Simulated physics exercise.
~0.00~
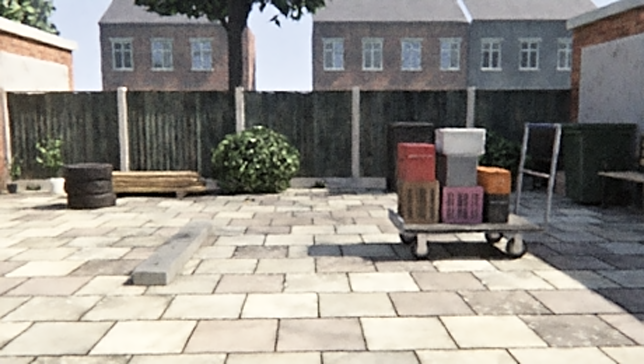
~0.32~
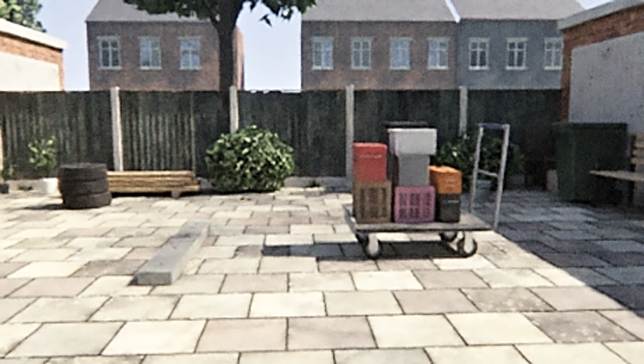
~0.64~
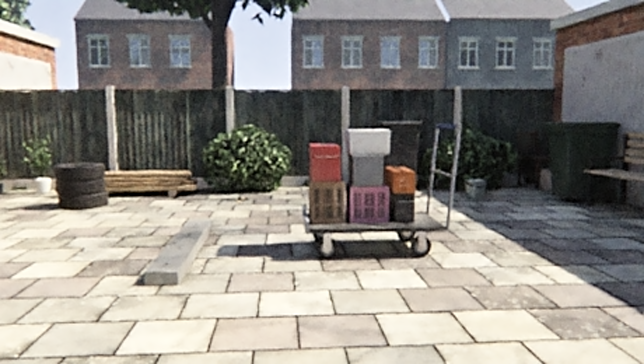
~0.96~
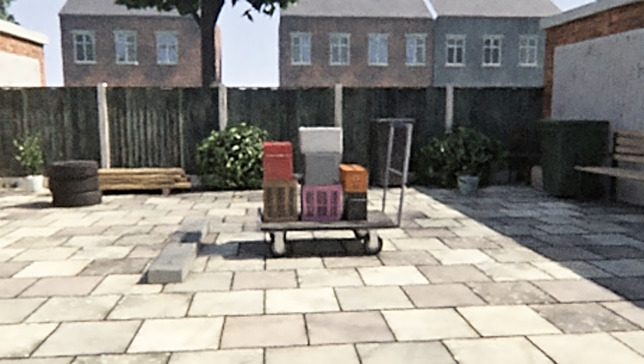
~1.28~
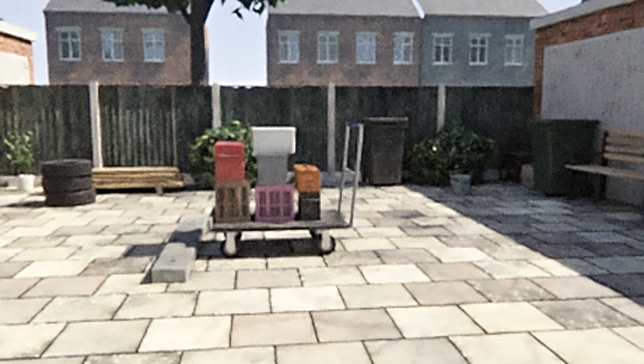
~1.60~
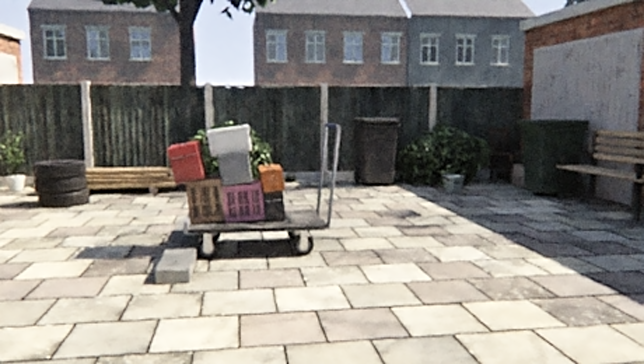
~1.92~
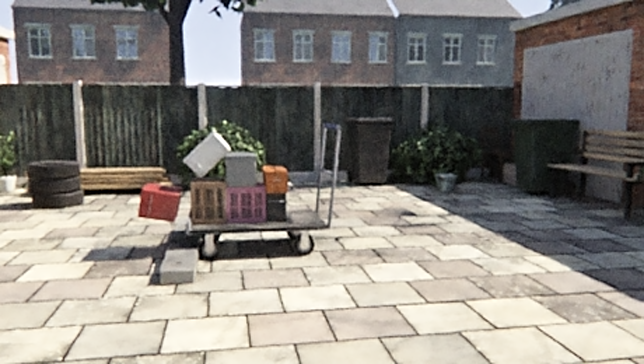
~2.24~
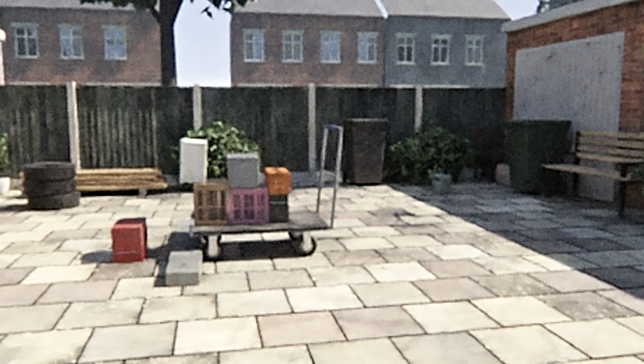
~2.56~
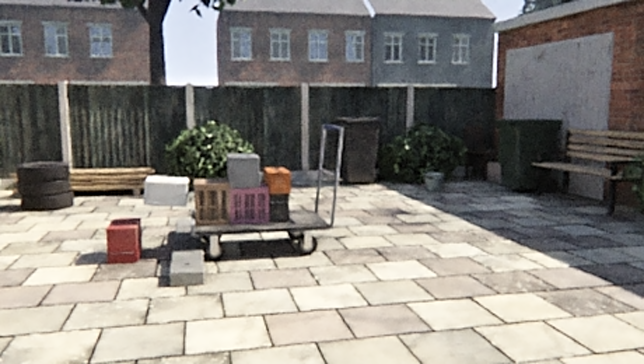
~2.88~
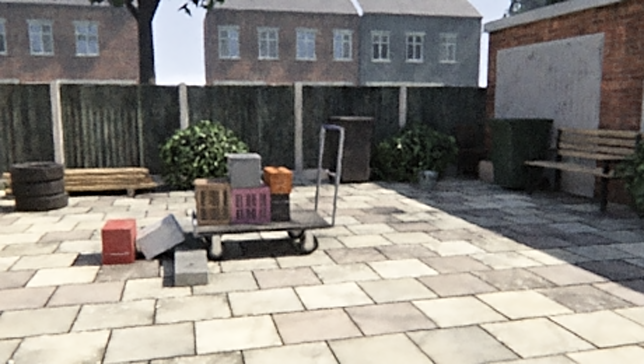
A loaded cart rolls left, stops at a kerb, and red and white boxes tumble off.
